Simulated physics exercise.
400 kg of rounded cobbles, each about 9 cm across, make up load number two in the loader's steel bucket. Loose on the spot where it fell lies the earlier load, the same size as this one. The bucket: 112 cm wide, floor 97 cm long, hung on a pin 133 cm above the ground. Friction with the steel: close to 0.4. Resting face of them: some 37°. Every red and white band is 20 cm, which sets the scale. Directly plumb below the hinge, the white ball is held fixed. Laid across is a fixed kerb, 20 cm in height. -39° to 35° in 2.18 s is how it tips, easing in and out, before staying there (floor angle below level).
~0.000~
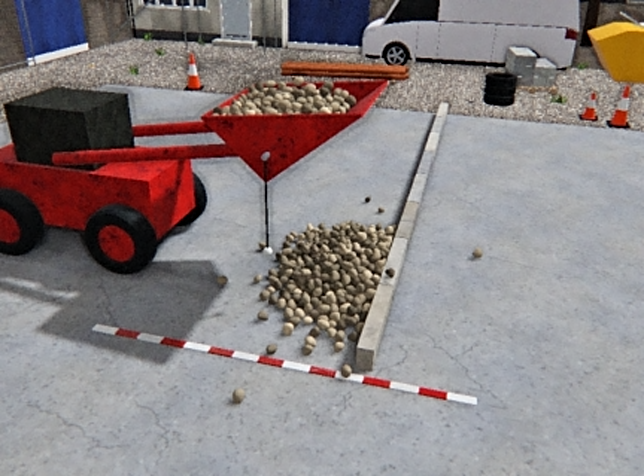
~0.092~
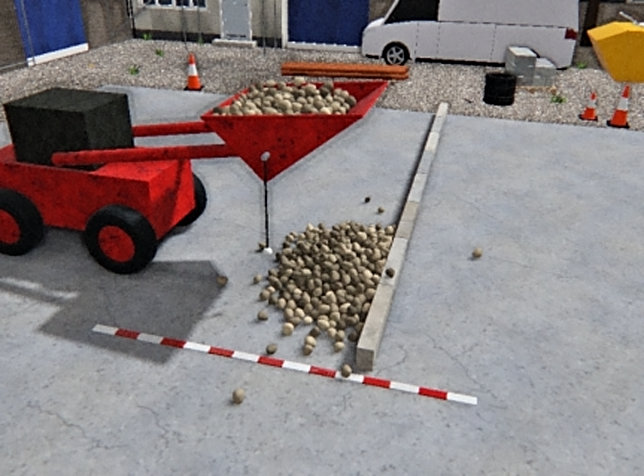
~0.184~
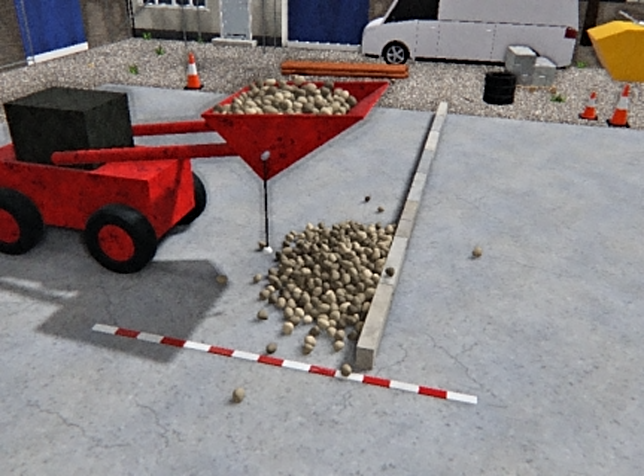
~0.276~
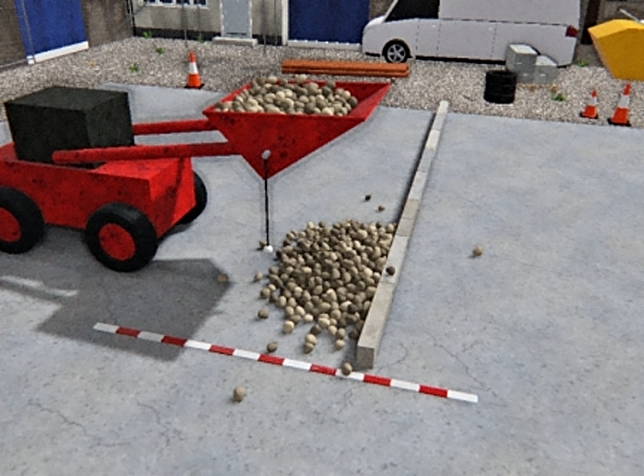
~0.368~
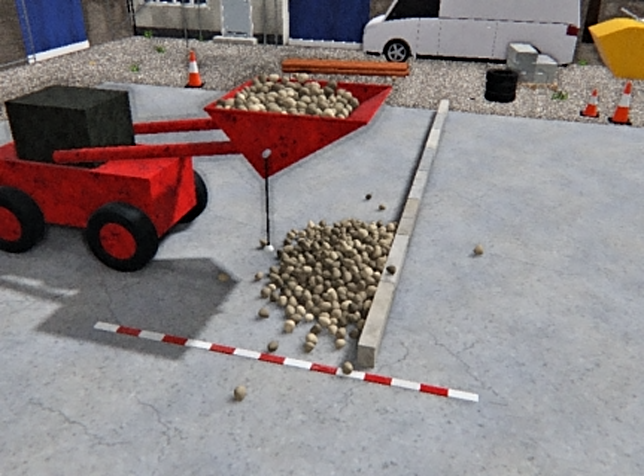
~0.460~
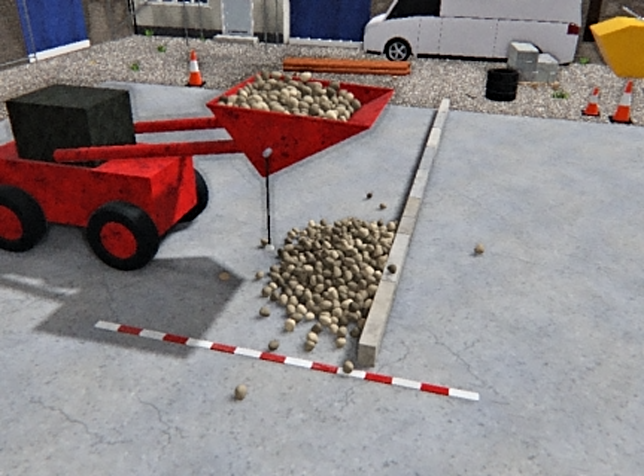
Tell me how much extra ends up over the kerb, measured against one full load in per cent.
The extra comes to about 65 percent of a load.
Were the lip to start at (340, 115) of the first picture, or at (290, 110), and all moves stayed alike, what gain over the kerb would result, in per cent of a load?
Case one about 40 %, case two about 5 %.
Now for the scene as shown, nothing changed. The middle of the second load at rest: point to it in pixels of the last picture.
The centre sits about (422, 272).
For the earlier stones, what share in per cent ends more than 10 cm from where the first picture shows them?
0 %.
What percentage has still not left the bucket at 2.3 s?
Roughly 35 per cent remains inside.
After 1.6 s the floor is at 24°; in per cent of one load, 98 in the bucket, 102 on this side of the kerb; the foremost stones are at (401, 254).
After 2.3 s the floor is at 35°; in per cent of one load, 33 in the bucket, 147 on this side of the kerb, 20 over the kerb; the foremost stones are at (467, 280).
After 2.6 s the floor is at 35°; in per cent of one load, 4 in the bucket, 150 on this side of the kerb, 46 over the kerb; the foremost stones are at (509, 282).
After 5.3 s the floor is at 35°; in per cent of one load, 0 in the bucket, 135 on this side of the kerb, 65 over the kerb; the foremost stones are at (556, 272). Net gain over the kerb, 65.
